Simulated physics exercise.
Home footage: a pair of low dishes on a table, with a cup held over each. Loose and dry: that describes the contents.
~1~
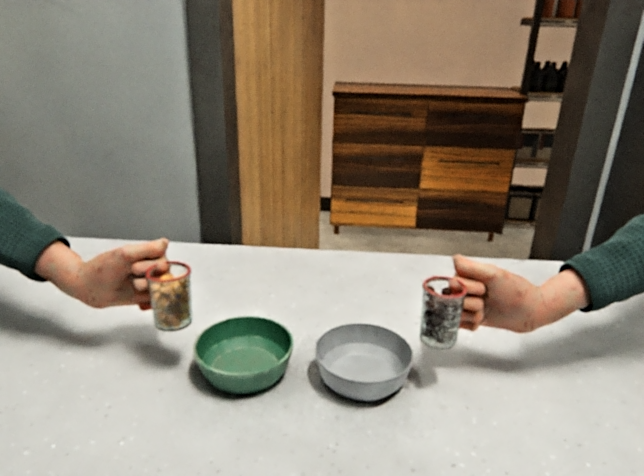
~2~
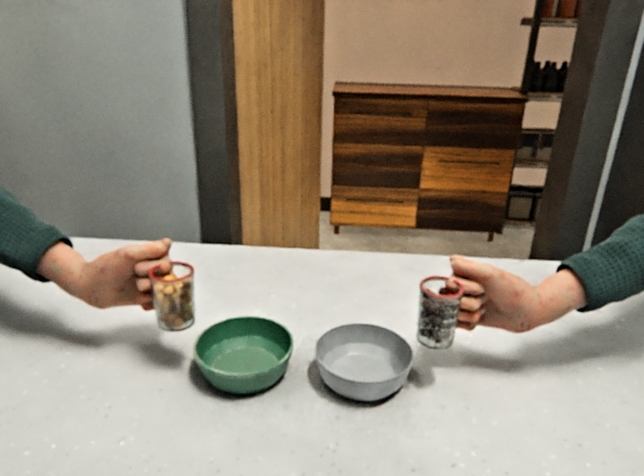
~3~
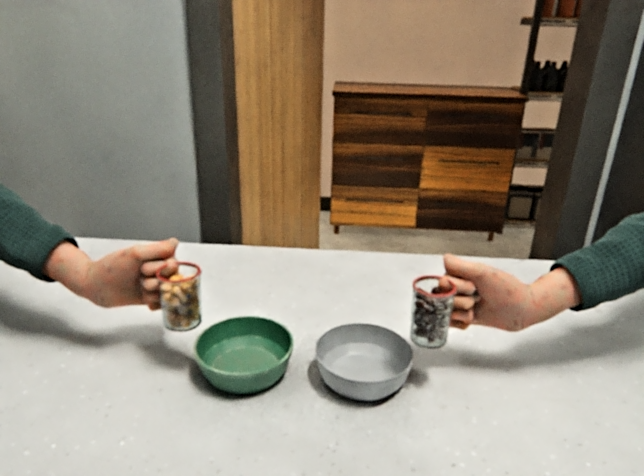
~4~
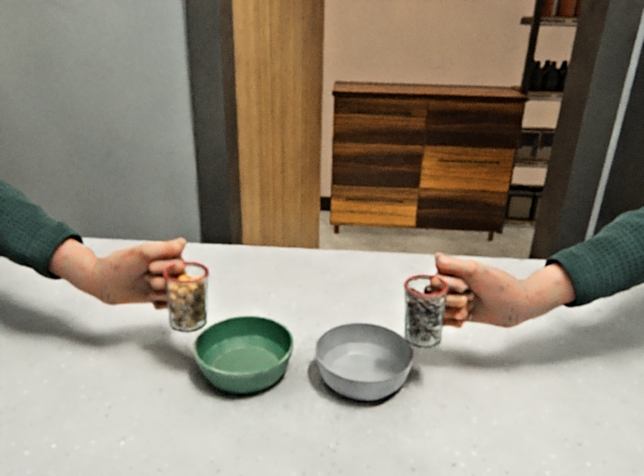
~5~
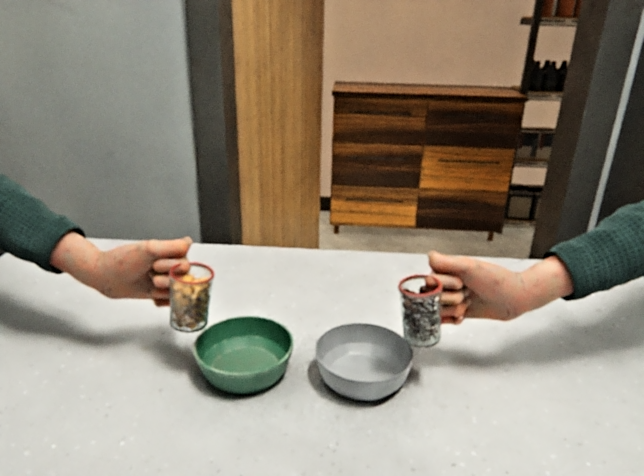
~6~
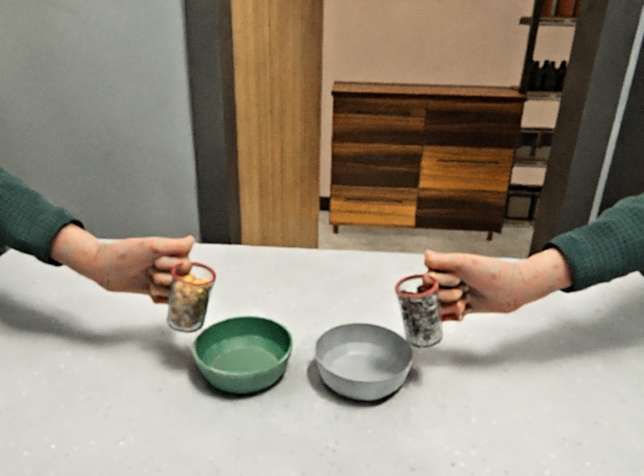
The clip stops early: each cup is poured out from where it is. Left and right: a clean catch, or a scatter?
Looking at the left dish, it misses none; the right dish misses none.
Then, 0.38 s past the last view, left, all still in the cup; right, all still in the cup.
Then, 0.86 s past the last view, left, all still in the cup; right, all still in the cup.
Then, 1.38 s past the last view, left, about two thirds still in the cup, about a quarter in the dish, a small part in the air; right, about half still in the cup, about a third in the dish, a small part in the air.
Finally, left, all in the dish, none outside the dish; right, all in the dish, none outside the dish.
